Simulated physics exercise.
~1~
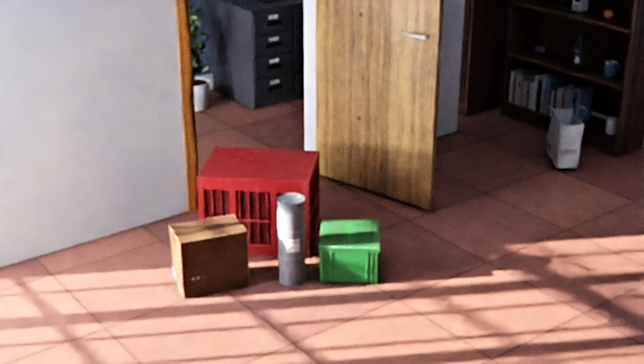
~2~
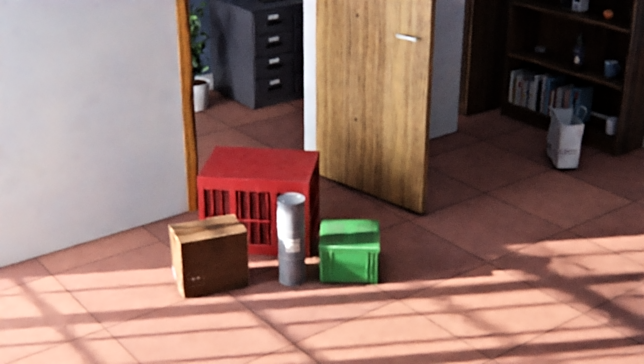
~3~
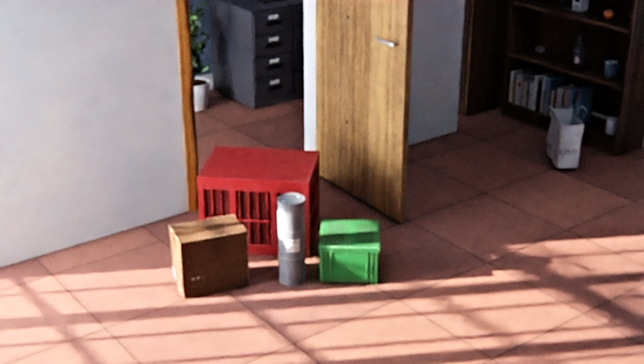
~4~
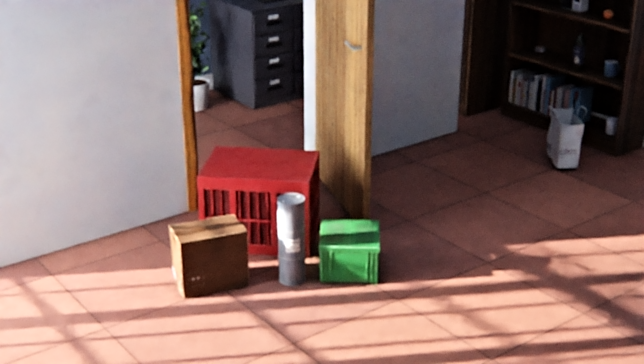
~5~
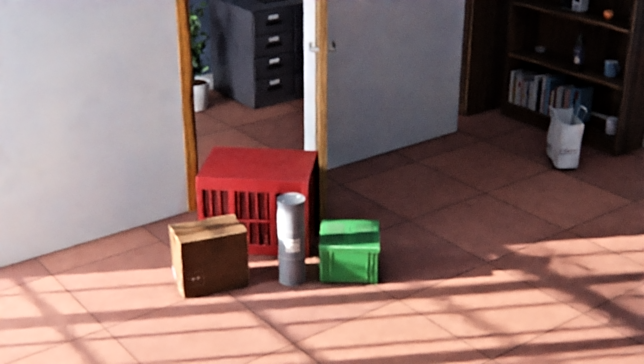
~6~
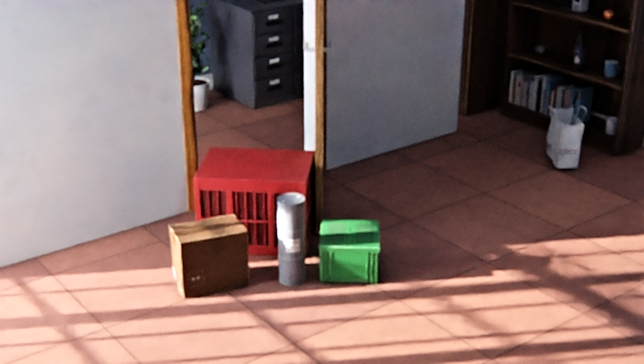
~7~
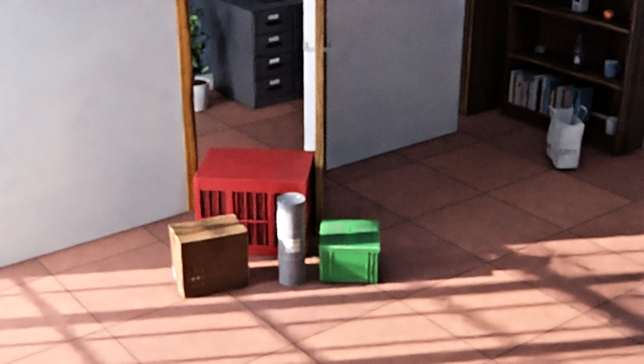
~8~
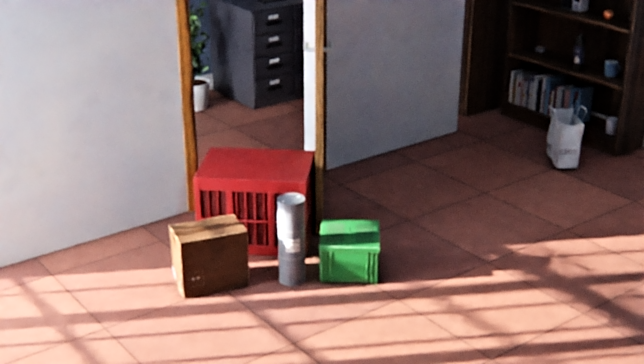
Wooden door swinging partway closed behind a red crate, brown box, grey canister and green tote, then stopping short, still open.
